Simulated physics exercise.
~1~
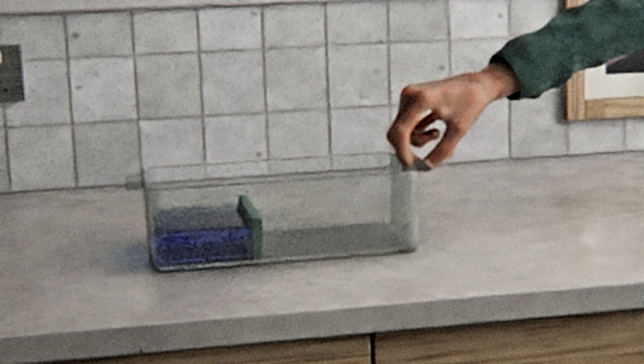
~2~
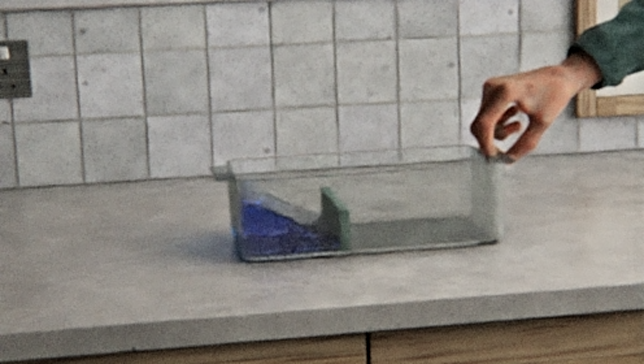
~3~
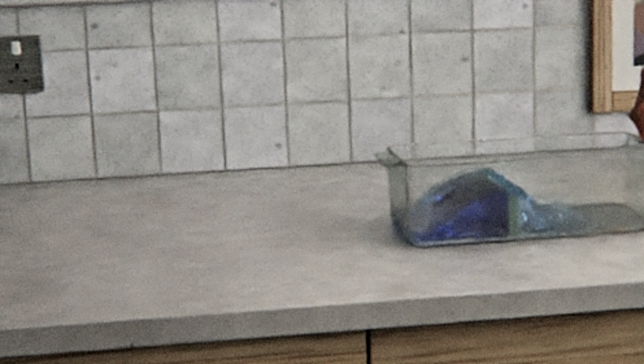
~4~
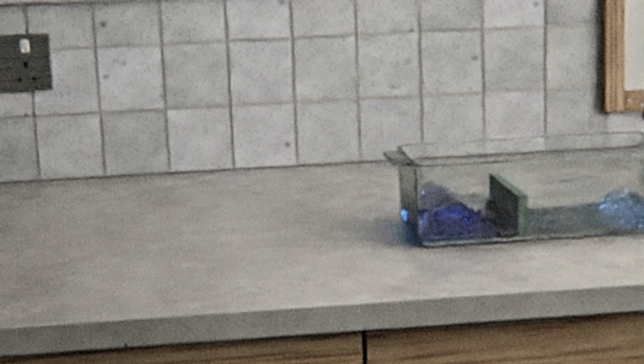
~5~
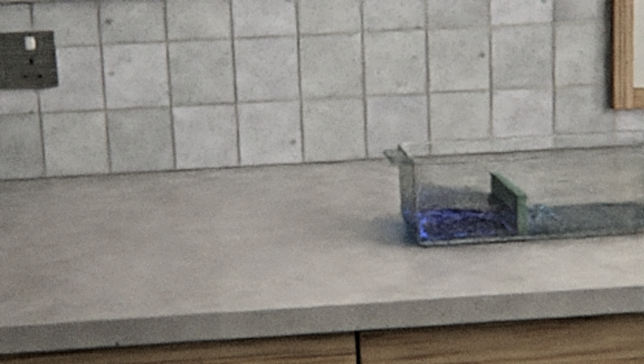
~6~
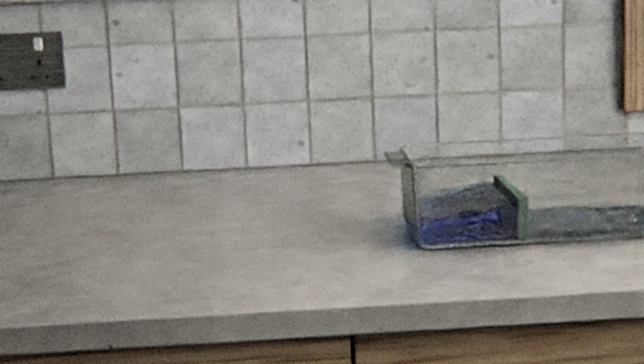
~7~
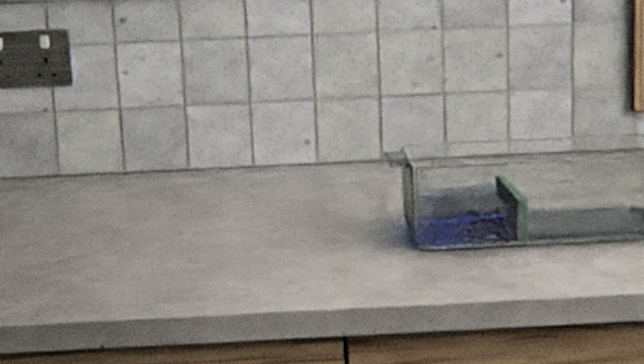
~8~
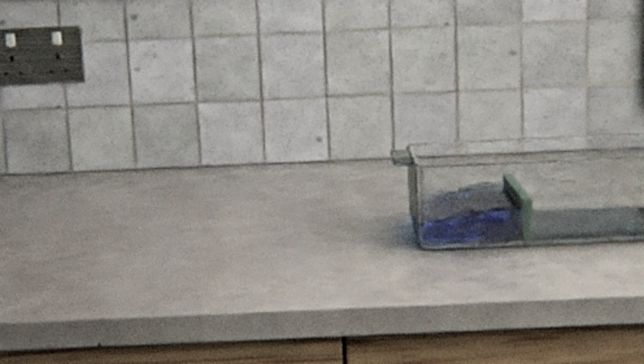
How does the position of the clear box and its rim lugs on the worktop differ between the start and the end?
At the start the box and its lugs sit left of centre in the view, and by the end they are further to the right, with the box's right end out of sight.
